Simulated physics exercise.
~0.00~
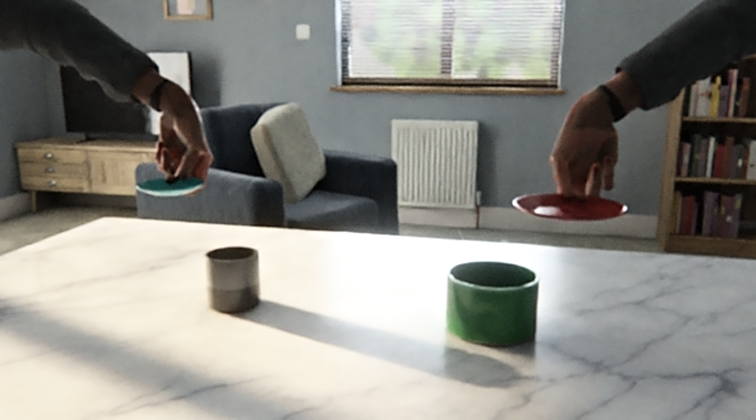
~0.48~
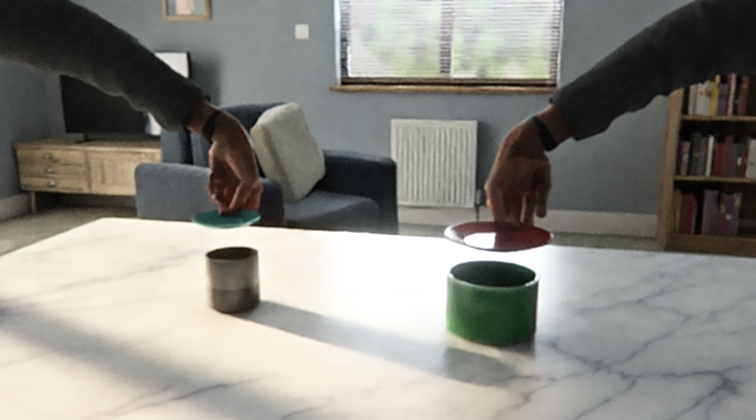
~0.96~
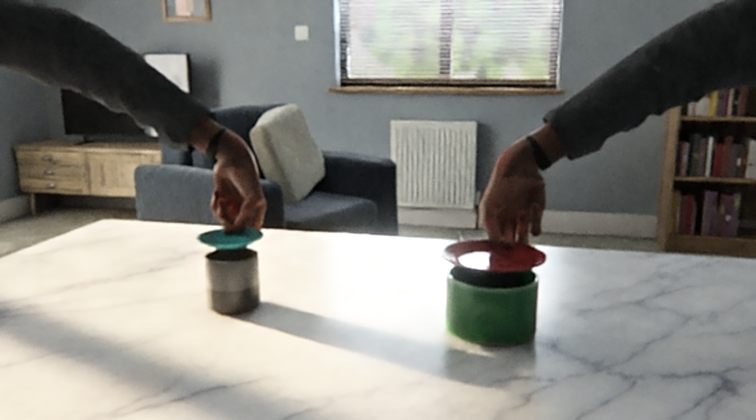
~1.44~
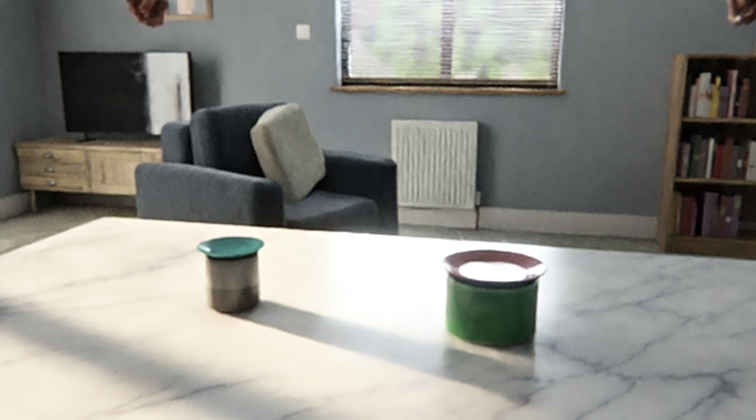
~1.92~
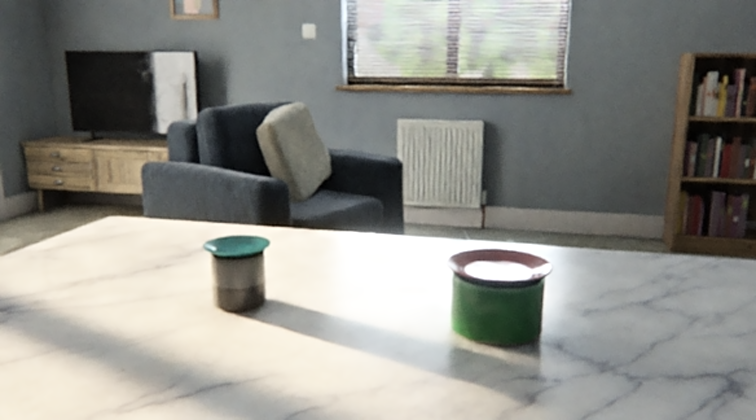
In a living room, two hands lower a turquoise plate and a red saucer onto two pots, leaving both resting on the rims.
